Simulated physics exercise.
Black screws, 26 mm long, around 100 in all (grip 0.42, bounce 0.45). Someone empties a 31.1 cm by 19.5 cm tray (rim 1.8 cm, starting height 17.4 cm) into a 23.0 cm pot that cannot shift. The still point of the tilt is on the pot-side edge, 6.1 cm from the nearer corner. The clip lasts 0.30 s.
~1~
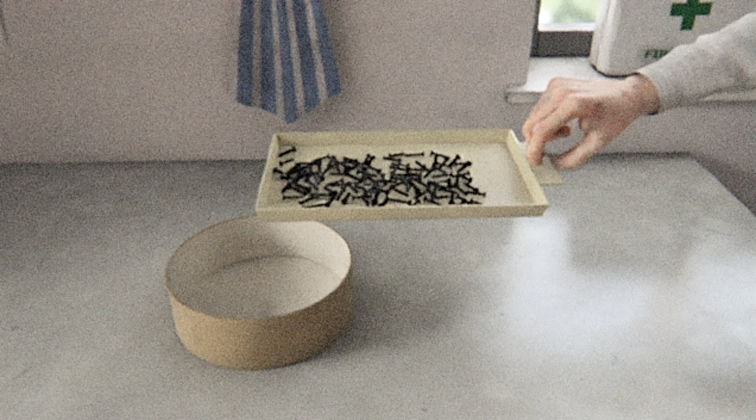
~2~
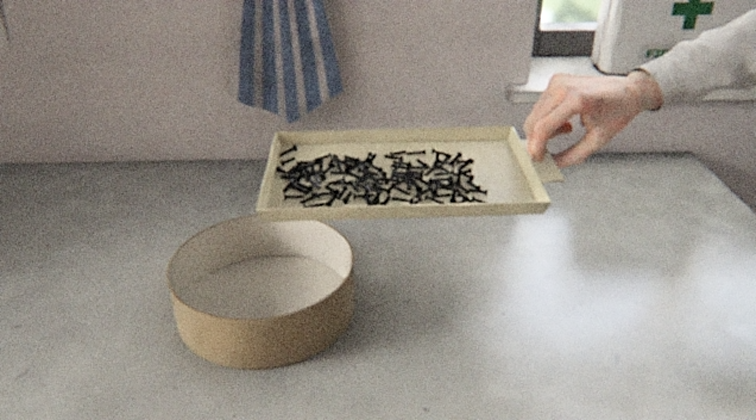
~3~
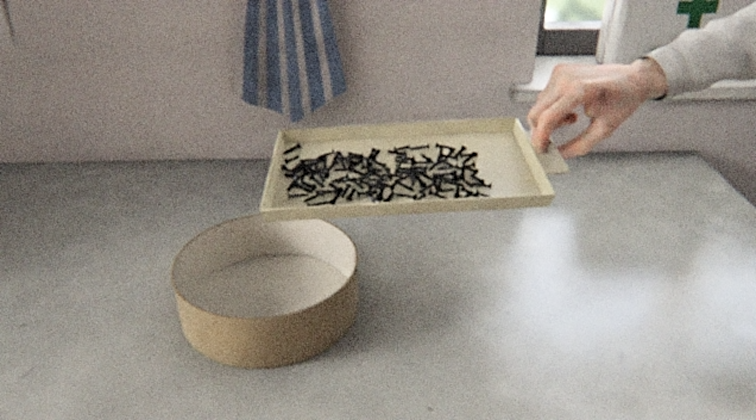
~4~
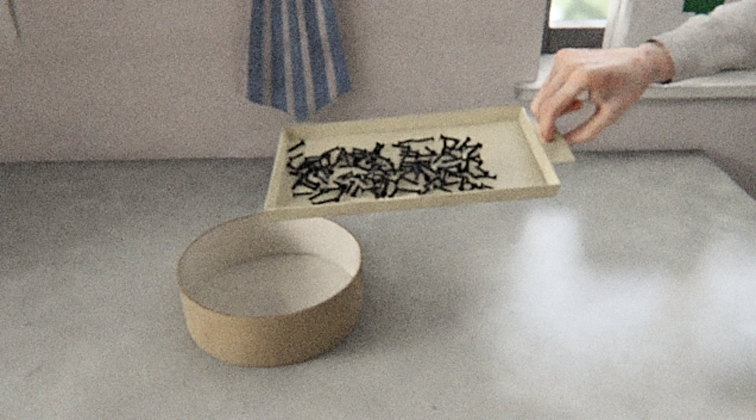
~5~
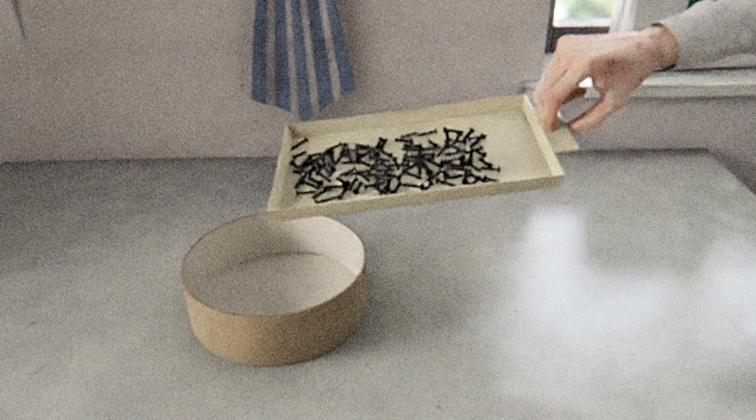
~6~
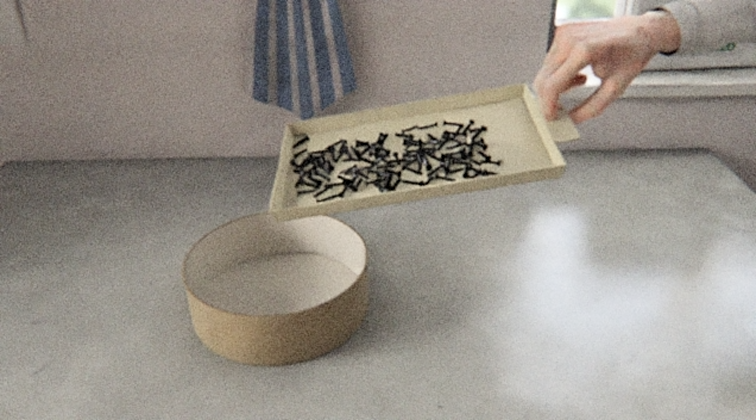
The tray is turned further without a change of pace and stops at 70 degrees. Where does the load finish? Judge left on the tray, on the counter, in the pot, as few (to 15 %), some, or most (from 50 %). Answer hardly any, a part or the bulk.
Left on the tray: A part; on the counter: Hardly any; in the pot: The bulk.
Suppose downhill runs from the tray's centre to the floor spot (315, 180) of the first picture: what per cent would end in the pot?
Some 65 per cent.
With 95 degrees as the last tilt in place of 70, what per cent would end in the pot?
It would be near 100 per cent.
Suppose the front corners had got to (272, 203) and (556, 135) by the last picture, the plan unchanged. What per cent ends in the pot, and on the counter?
Pot 20, counter 5.
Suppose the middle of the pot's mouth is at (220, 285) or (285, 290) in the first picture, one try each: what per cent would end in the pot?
About 75 and 75 per cent.
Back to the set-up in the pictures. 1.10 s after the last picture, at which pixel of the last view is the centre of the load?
Near (286, 185).
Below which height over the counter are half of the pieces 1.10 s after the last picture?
Some 20 cm.
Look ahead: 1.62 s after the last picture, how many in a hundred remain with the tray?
Some 50 per cent of the load.
Then, 0.66 s after the last picture, tilt 38 degrees; the tray holds 100 %, the pot 0 %.
Then, 1.10 s after the last picture, tilt 57 degrees; the tray holds 95 %, the pot 5 %.
Then, 1.62 s after the last picture, tilt 70 degrees; the tray holds 50 %, the pot 40 %.
In the end, tray 25 %, counter 0 %, pot 75 %.
